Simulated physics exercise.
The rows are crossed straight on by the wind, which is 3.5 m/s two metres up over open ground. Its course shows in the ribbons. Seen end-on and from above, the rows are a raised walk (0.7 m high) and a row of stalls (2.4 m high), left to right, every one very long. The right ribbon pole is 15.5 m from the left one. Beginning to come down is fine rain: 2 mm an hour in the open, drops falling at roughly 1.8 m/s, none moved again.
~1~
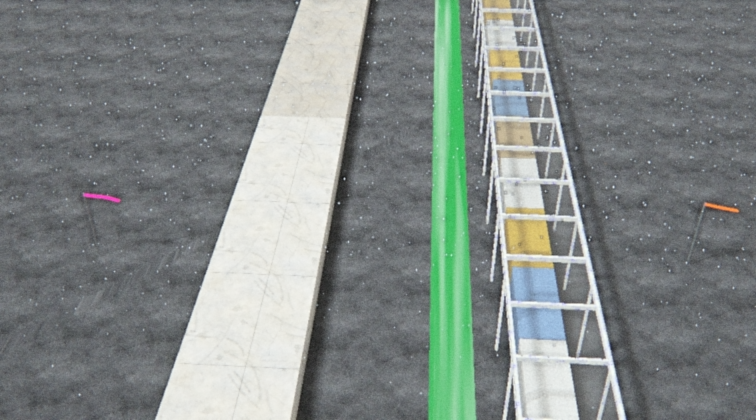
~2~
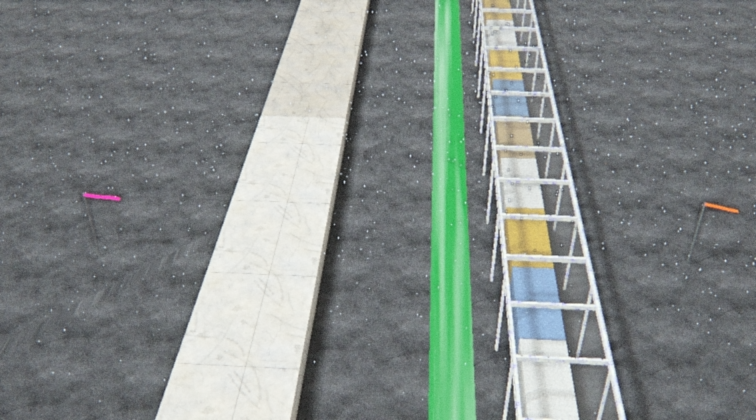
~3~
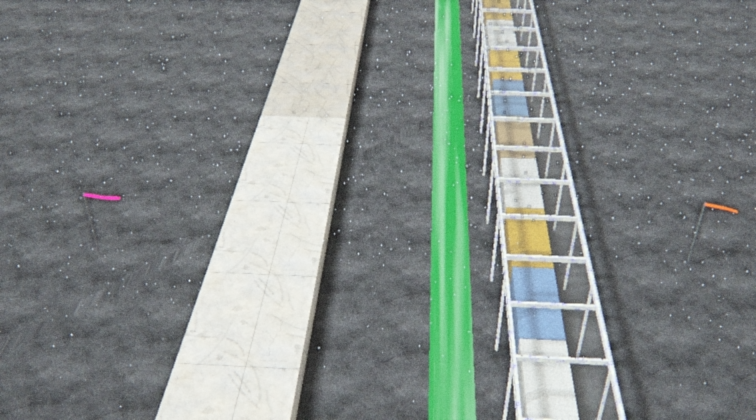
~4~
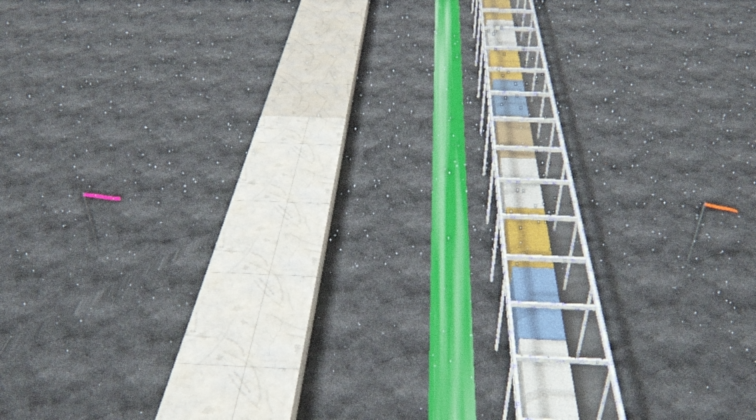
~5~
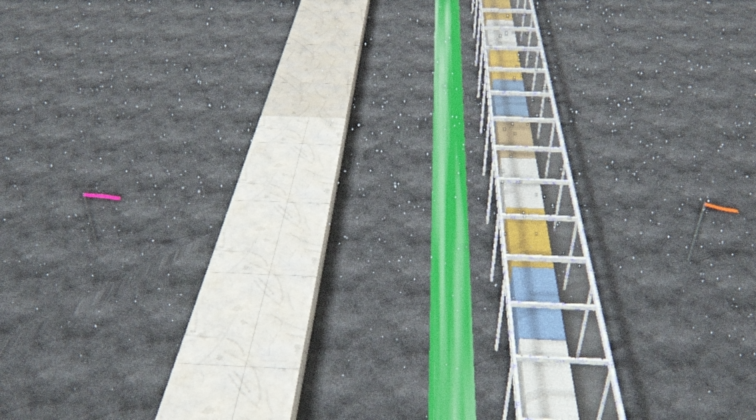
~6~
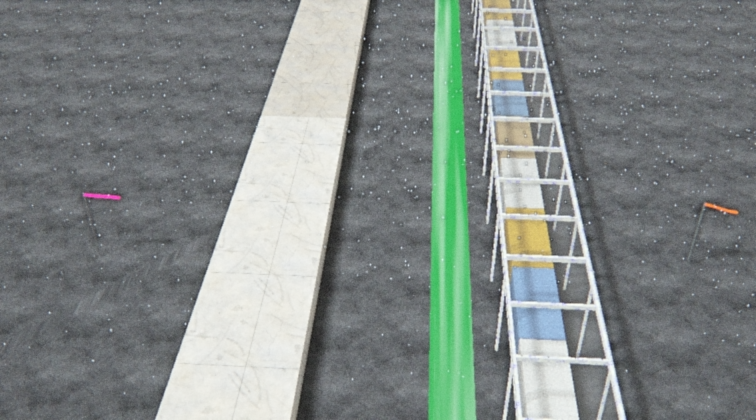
Pink and orange ribbons on thin poles streamed to the right, barely stirring, while fine white specks flickered over dark ground around a long pale walkway, a green strip and a white ladder-like frame.
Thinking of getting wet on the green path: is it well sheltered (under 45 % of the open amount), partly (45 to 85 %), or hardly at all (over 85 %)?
I would say it gets more than 85 % of the open amount.
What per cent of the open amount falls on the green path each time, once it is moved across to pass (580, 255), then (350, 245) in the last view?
First roughly 70 per cent, second roughly 70 per cent.
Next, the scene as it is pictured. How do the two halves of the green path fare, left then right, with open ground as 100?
110 % left, 105 % right.
10 minutes on, 0.4 mm on the green path, 0.3 mm in the open.
30 minutes on, 1.1 mm on the green path, 1.0 mm in the open.
60 minutes on, 2.1 mm on the green path, 2.0 mm in the open, so the green path has 106 % of the open amount; the left half of it has 108 %, the right half 103 %.
